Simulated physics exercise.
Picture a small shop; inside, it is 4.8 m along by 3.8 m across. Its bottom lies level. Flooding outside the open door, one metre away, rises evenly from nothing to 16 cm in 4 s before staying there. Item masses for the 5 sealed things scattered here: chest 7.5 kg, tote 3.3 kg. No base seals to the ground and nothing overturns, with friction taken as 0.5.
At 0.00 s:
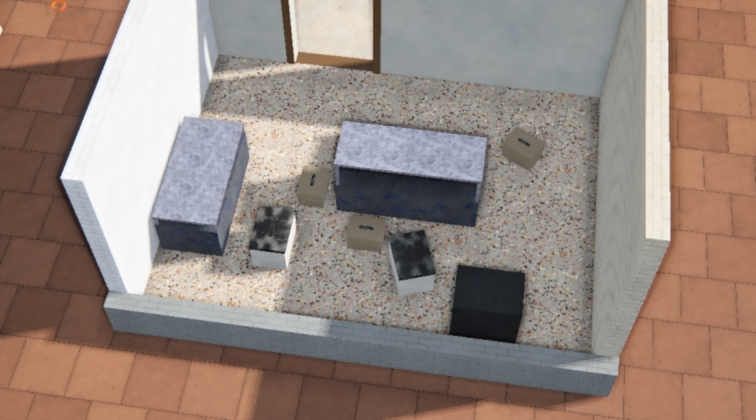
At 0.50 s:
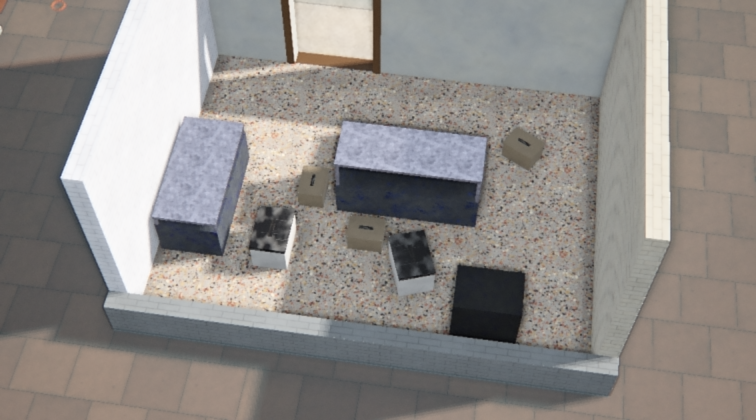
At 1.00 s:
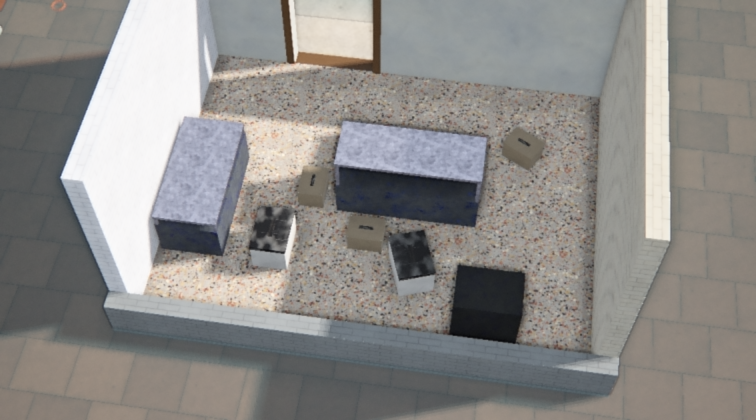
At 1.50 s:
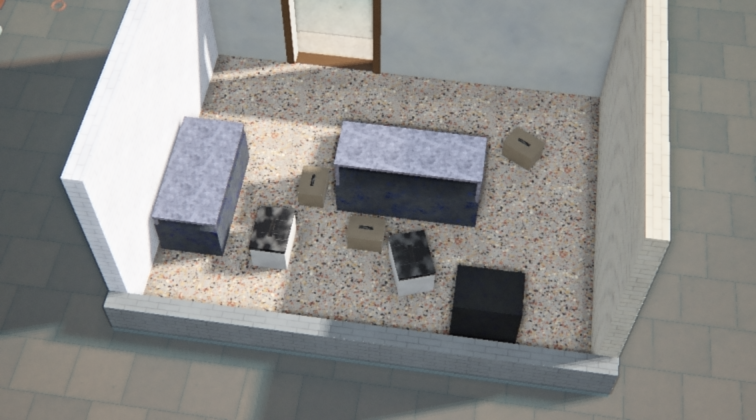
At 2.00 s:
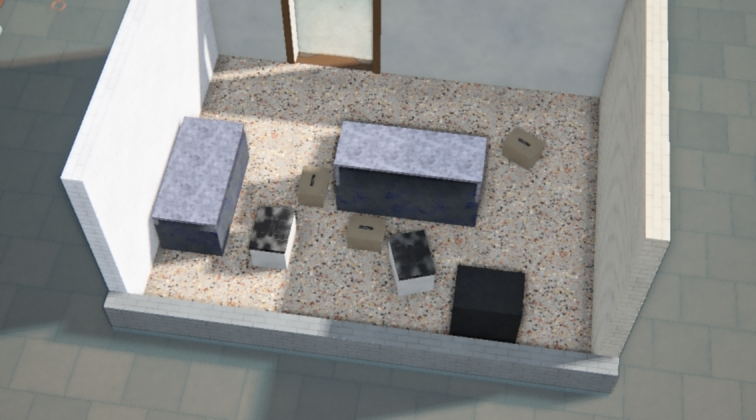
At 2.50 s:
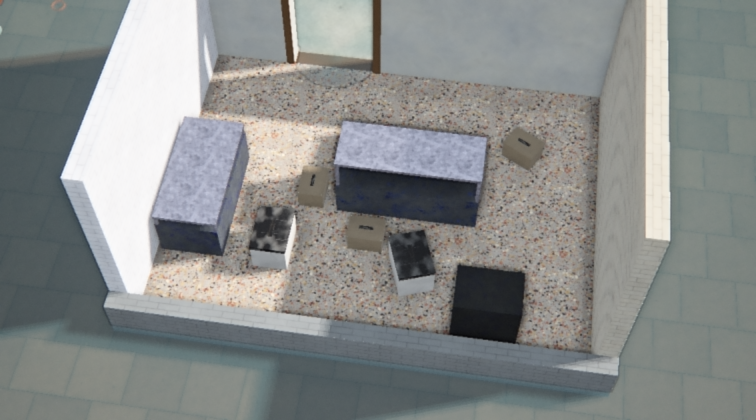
Floodwater spreading over the brick paving around a small open-topped room, turning it grey-green, while the boxes and blocks inside stay still.
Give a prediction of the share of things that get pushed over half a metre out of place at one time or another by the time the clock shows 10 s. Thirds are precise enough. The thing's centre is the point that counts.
I'd put it at between one and two thirds.
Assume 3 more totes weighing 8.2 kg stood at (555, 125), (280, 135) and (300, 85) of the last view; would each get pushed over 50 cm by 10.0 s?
Well, it goes below, above, above.
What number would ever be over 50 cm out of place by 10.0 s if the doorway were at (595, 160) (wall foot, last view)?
1.
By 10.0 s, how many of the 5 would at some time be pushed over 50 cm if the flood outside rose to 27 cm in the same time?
Then 4.
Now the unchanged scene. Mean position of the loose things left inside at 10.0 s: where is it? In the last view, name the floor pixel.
It works out to somewhere near (436, 250) on the floor.
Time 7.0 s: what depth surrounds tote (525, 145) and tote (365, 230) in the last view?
First roughly 2 cm, second roughly 1 cm.
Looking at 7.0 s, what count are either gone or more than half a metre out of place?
The number comes to 2.
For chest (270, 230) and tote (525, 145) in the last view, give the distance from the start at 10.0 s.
First 150 cm, then 50 cm.
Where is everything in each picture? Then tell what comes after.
In the first frame, a chest at (412, 254), on the bottom; a tote at (524, 143) rests on the ground; water covers 0.0 m2; 0 of 5 have shifted.
In the second frame, a chest at (412, 254) rests on the ground; a tote at (524, 143), on the bottom; 0.0 m2 under water; 0 of 5 have shifted.
In the third frame, a chest at (412, 254) rests on the ground; a tote at (524, 143), on the bottom; water covers 0.0 m2; 0 of 5 have shifted.
In the fourth frame, a chest at (412, 254), on the bottom; a tote at (524, 143) rests on the ground; water covers 0.0 m2; 0 of 5 have shifted.
In the fifth frame, a chest at (412, 254), on the bottom; a tote at (524, 143) rests on the ground; water covers 0.0 m2; 0 of 5 have shifted.
In the sixth frame, a chest at (412, 254) rests on the ground; a tote at (524, 143), on the bottom; water covers 0.2 m2; 0 of 5 have shifted.
After 3.5 s 0 of 5 are over 50 cm from their spots; 0 afloat.
After 4.5 s 0 of 5 are over 50 cm from their spots; 0 afloat.
After 7.0 s 2 of 5 are over 50 cm from their spots; 1 afloat.
After 10.0 s 2 of 5 are over 50 cm from their spots, and 2 have been at some point; 2 afloat.
